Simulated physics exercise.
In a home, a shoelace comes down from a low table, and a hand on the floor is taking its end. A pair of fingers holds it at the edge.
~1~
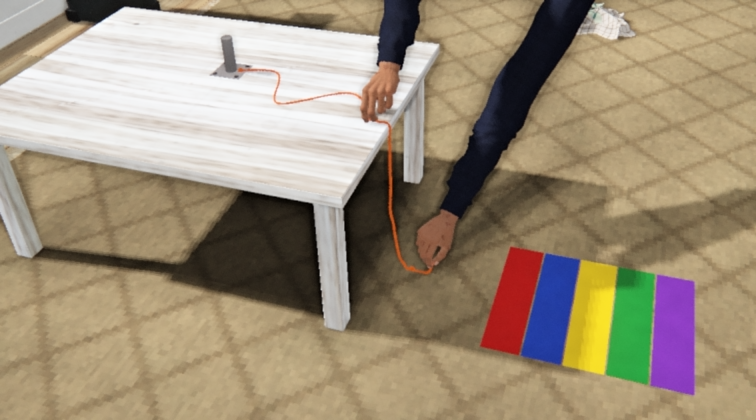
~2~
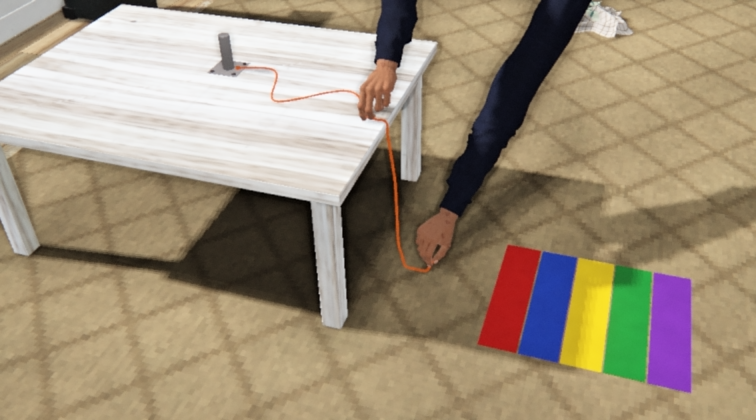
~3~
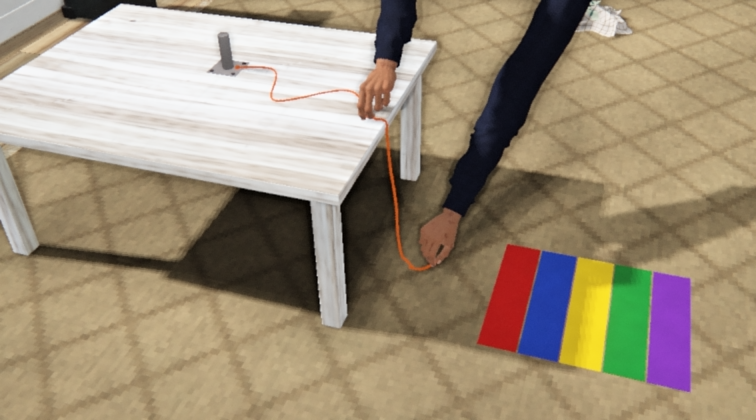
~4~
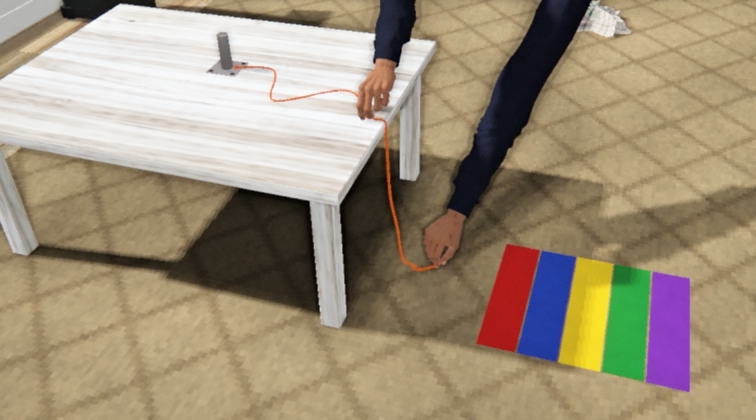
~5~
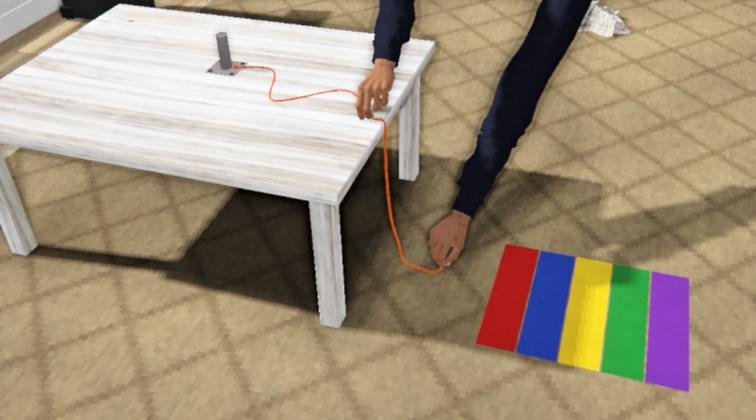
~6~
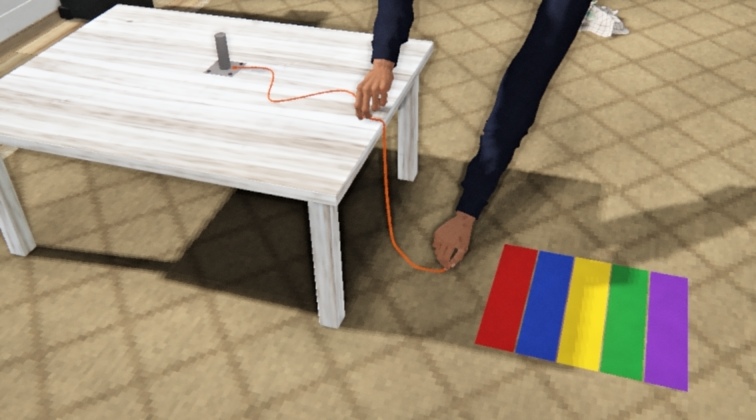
Hand near the floor slowly drawing an orange cord's end slightly right, while another hand holds it at a white table's edge.
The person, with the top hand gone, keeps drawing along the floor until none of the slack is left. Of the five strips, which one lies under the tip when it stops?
The green strip.
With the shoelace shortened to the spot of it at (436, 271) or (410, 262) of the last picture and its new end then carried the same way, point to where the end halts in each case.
You'd find it around (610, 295) the first time and around (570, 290) the second.
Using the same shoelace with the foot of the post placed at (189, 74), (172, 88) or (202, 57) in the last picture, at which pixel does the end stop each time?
About (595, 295), (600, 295) and (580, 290).
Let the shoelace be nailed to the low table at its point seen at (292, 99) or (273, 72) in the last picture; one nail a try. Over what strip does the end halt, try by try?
Try 1: Yellow; try 2: Green.
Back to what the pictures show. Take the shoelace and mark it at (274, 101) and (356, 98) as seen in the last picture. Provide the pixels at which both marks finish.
One ends up around (323, 93), the other around (402, 122).
Soon after, end near (573, 291); over yellow.
After that, end near (611, 298); over green.
At the stop, end near (633, 302); over green. The green one.
